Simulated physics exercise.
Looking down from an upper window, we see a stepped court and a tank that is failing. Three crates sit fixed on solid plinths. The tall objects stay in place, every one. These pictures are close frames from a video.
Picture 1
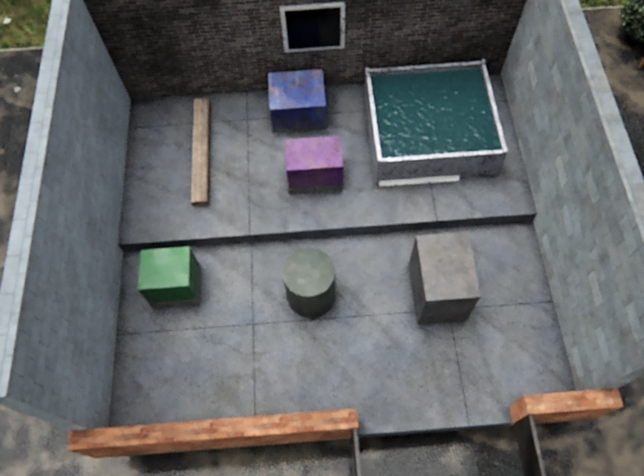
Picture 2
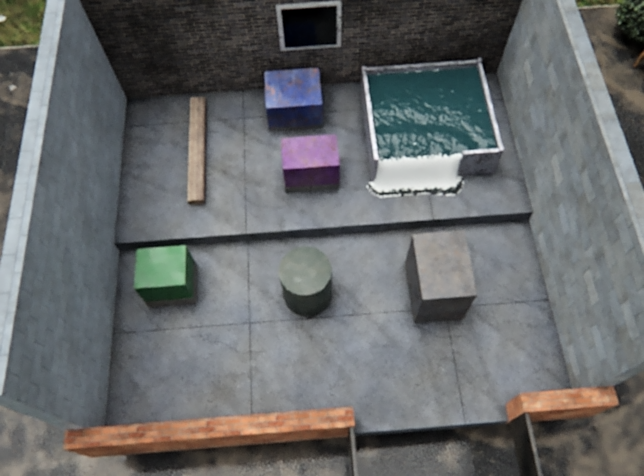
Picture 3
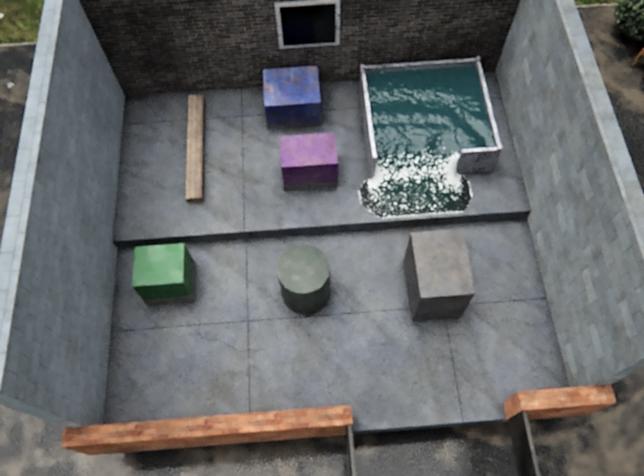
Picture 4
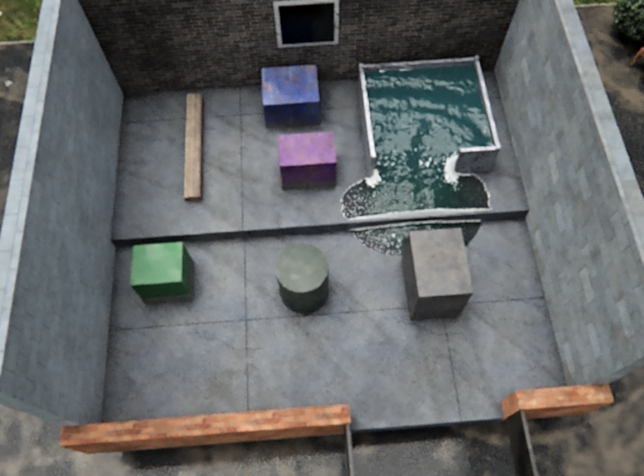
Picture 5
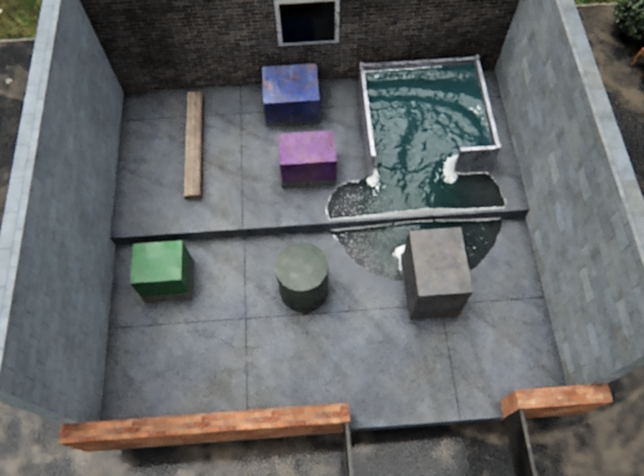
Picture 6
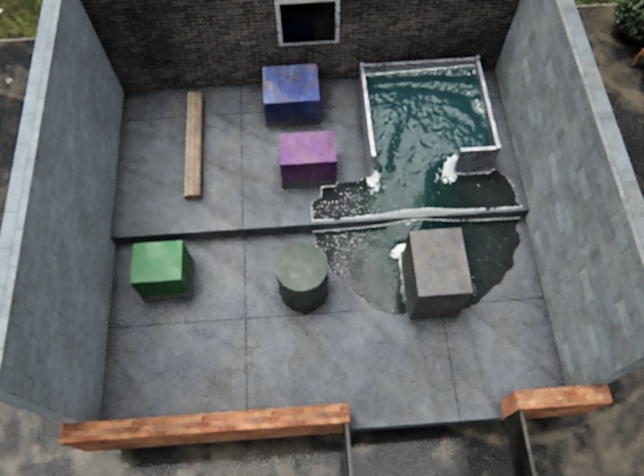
Green water bursting from a raised tank, spreading across the upper paving, spilling down a step and surrounding a grey block.
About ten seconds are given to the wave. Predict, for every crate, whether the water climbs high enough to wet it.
The purple crate is out of reach. The green crate is out of reach. The blue crate is out of reach.
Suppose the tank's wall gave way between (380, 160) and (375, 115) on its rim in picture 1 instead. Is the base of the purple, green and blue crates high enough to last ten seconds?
In short: Purple is soaked; green is safe; blue is wetted.
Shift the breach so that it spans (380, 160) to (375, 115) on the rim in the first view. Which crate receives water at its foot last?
My pick is the green-painted one.
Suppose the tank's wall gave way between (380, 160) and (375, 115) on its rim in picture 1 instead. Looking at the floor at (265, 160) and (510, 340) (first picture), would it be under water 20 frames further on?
I'd expect the first point to be reached and the second point to stay dry.
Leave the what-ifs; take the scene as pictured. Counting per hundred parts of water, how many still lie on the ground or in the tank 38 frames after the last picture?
The share not yet gone is roughly 84 percent.
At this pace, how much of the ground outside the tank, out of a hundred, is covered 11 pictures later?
My estimate is close to 35 per cent.
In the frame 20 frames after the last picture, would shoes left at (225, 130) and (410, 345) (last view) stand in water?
First spot spared, second spot inundated.
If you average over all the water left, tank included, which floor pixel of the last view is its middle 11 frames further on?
The water's centre sits above (418, 206).
A moment on, water covers 25 % of the floor; the purple crate not reached, the green crate not reached, the blue crate not reached.
Next, water covers 35 % of the floor; the purple crate not reached, the green crate not reached, the blue crate not reached.
Then, water covers 50 % of the floor; the purple crate not reached, the green crate water round its plinth, the blue crate not reached.
Later, water covers 60 % of the floor; the purple crate not reached, the green crate water round its plinth, the blue crate not reached.
In the end, water covers 60 % of the floor; the purple crate stayed above the water, the green crate stayed above the water, the blue crate stayed above the water.
